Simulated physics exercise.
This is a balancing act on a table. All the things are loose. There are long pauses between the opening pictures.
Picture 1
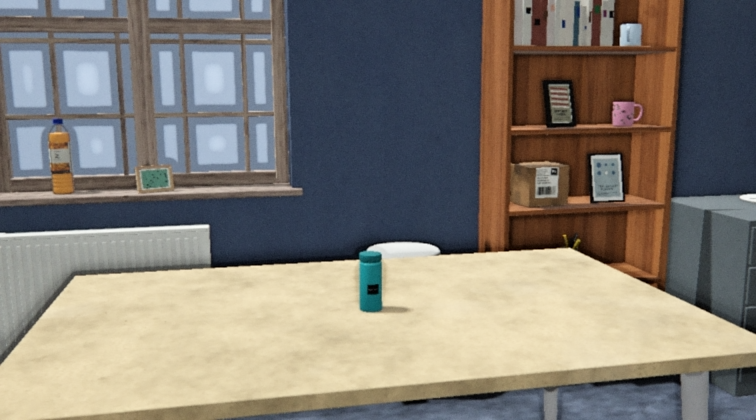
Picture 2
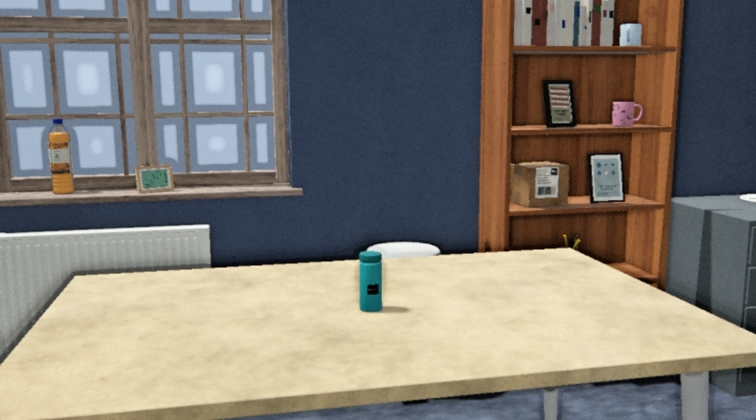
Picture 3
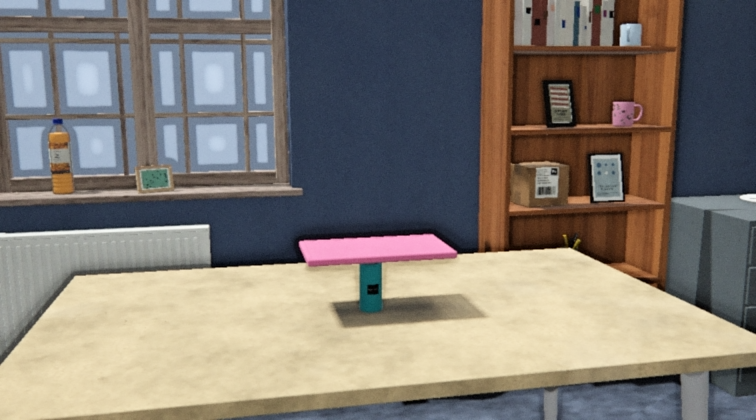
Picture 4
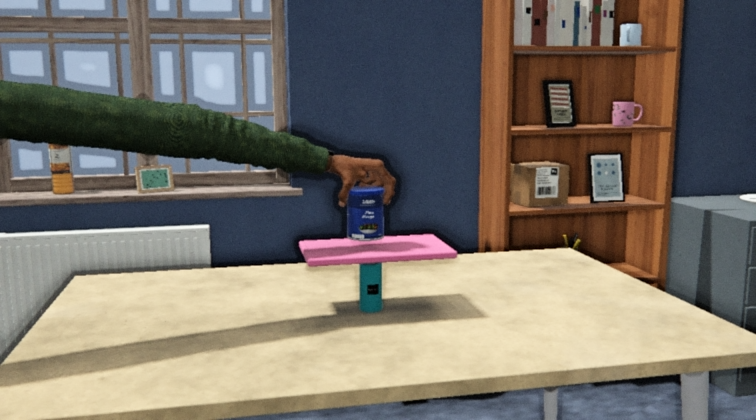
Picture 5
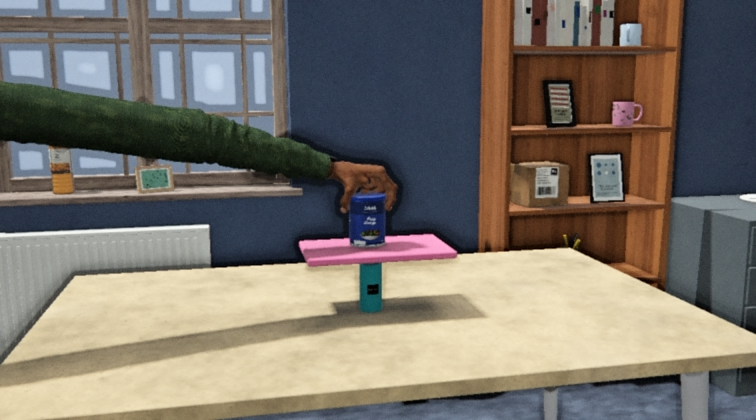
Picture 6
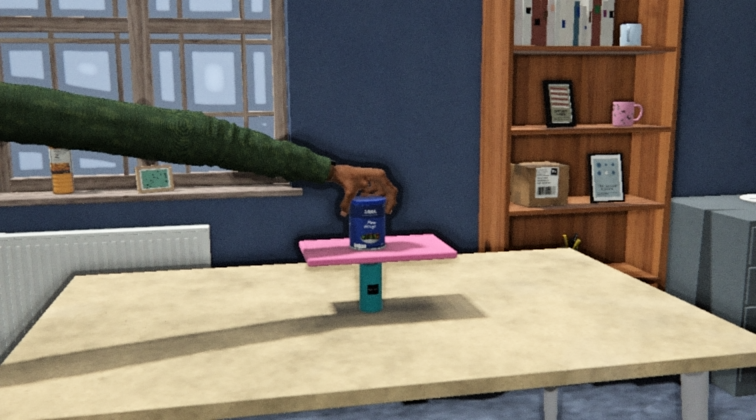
A hand in a green sleeve lowering a blue tin onto a pink lid resting atop a teal bottle on a table.
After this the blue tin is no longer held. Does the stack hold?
Outcome: The stack holds.
Then, 0.30 s later than the last frame, all is still.
Then, 0.80 s later than the last frame, blue tin resting near (367, 223).
When it is over, all 3 as before. End places, in pixels of the last picture, blue tin near (367, 223). The stack stays up.
